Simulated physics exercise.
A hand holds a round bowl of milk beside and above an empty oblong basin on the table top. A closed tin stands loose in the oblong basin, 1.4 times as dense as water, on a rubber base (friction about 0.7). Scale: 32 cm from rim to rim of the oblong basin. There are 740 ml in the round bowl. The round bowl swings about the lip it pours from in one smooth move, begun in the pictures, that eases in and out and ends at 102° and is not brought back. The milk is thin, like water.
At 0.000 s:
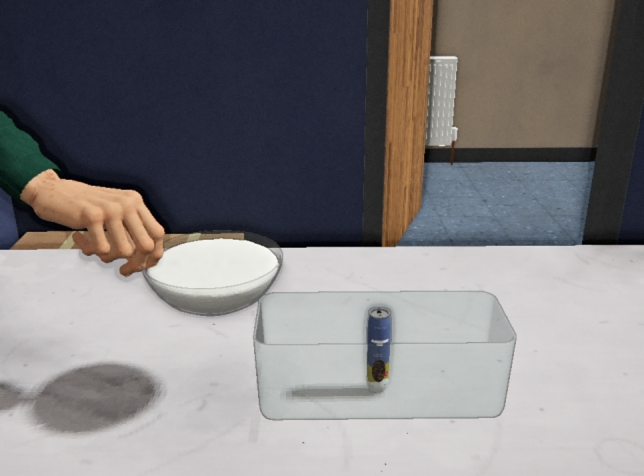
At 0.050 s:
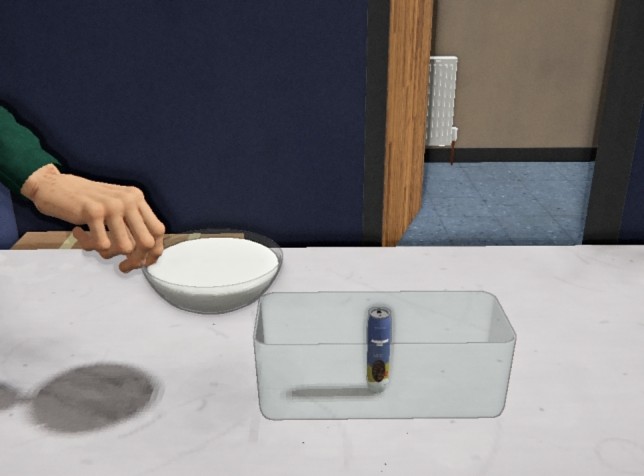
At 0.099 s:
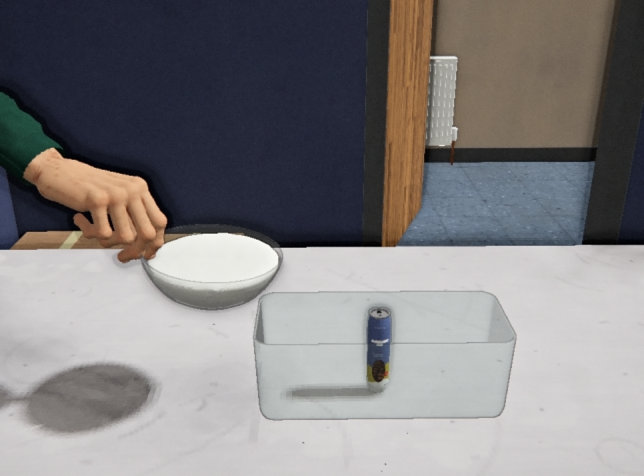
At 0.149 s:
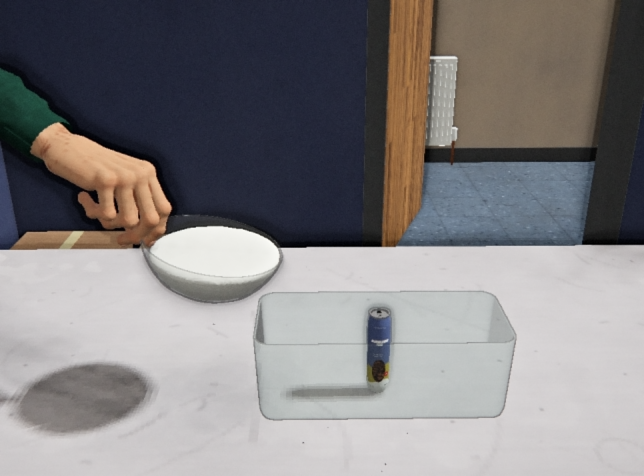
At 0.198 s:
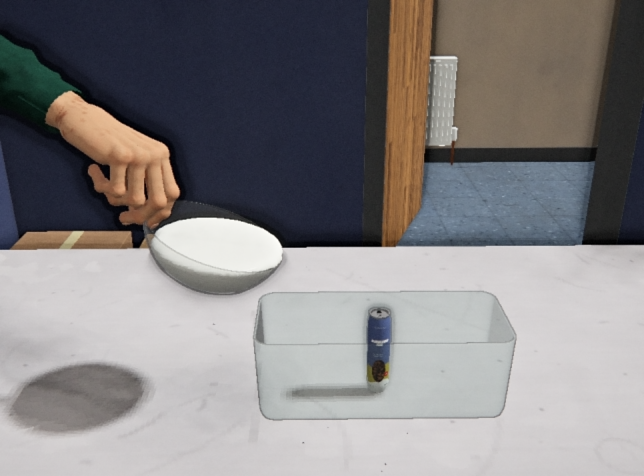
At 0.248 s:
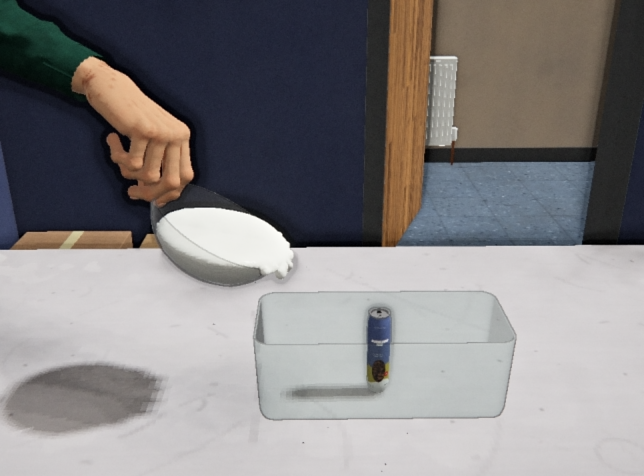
On a pale table top, a hand tilted a clear bowl of milk to the right, slowly then more steeply, until milk reached over its lip, beside a clear basin holding a small blue tin.
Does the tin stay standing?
It goes over.
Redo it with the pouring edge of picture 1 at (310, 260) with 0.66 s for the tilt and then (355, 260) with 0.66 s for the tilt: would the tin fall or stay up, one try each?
First it stays up; then it remains upright.
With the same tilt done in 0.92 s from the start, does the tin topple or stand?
The tin topples.
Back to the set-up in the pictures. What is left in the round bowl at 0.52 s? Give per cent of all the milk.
Some 8 per cent.
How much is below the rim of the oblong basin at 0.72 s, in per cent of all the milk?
Some 94 per cent.
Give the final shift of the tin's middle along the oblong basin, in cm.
About 7.5 cm.
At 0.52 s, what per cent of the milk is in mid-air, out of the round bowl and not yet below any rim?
Near 60 in a hundred.
By 0.52 s the tilt is 91° and 8 per cent is still to pour; the tin stands where it began.
By 0.72 s the tilt is 102° and 0 per cent is still to pour; the tin leans 37°.
By 0.93 s the tilt is 102° and 0 per cent is still to pour; the tin lies on its side.
By 1.16 s the tilt is 102° and 0 per cent is still to pour; the tin lies on its side.
At rest the tin lies on its side.
